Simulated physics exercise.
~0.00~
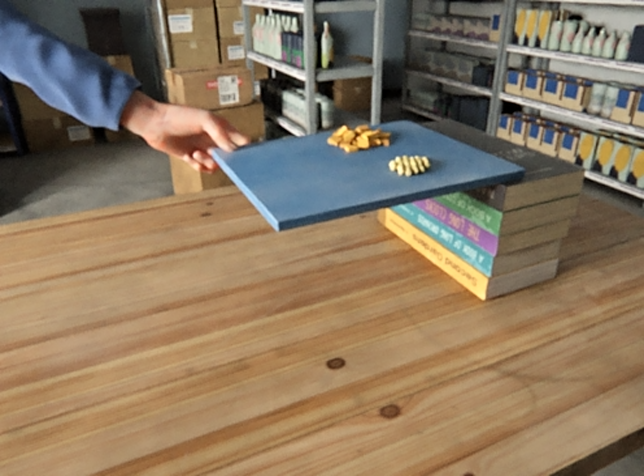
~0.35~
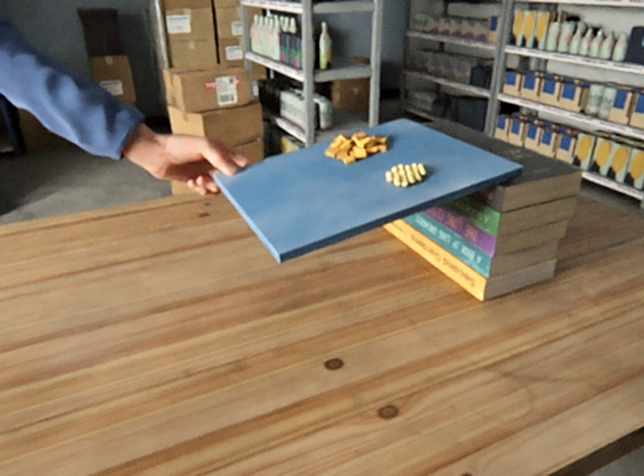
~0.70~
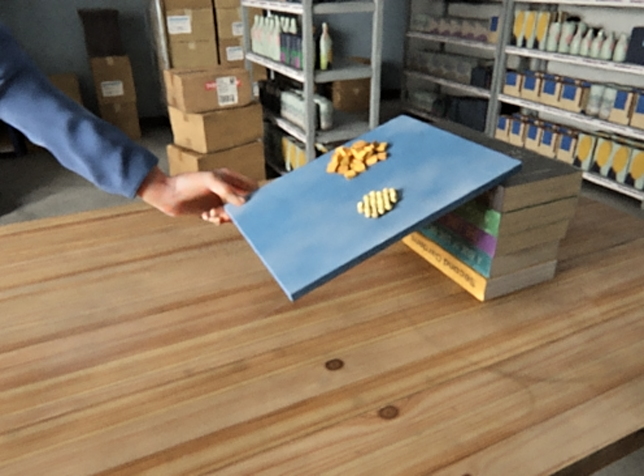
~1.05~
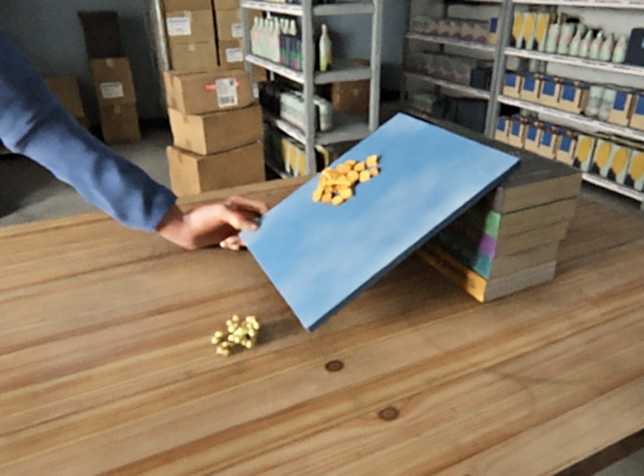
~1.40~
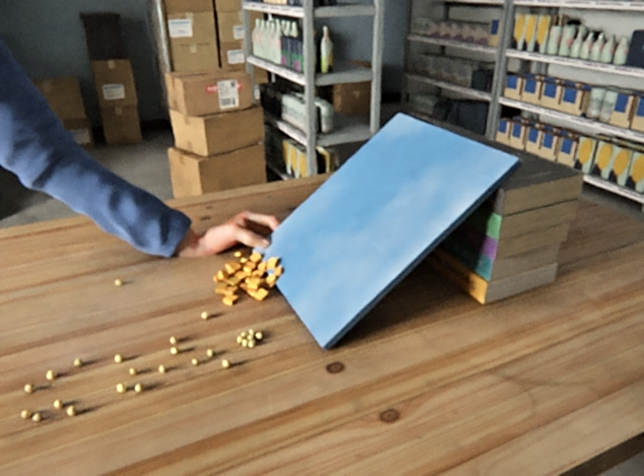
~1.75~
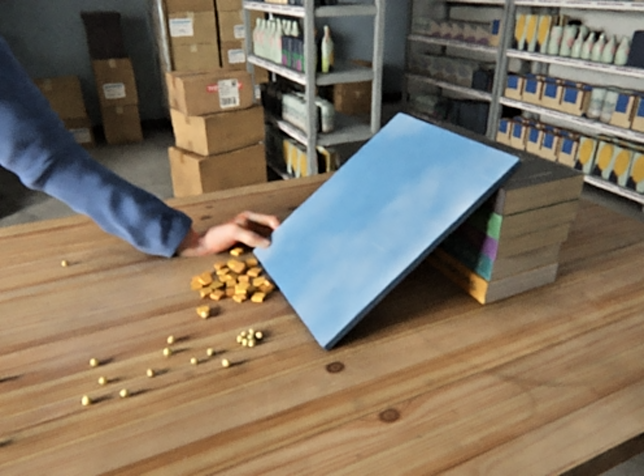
On a wooden table, a hand lowers a blue board, spilling yellow and orange pieces leftward.
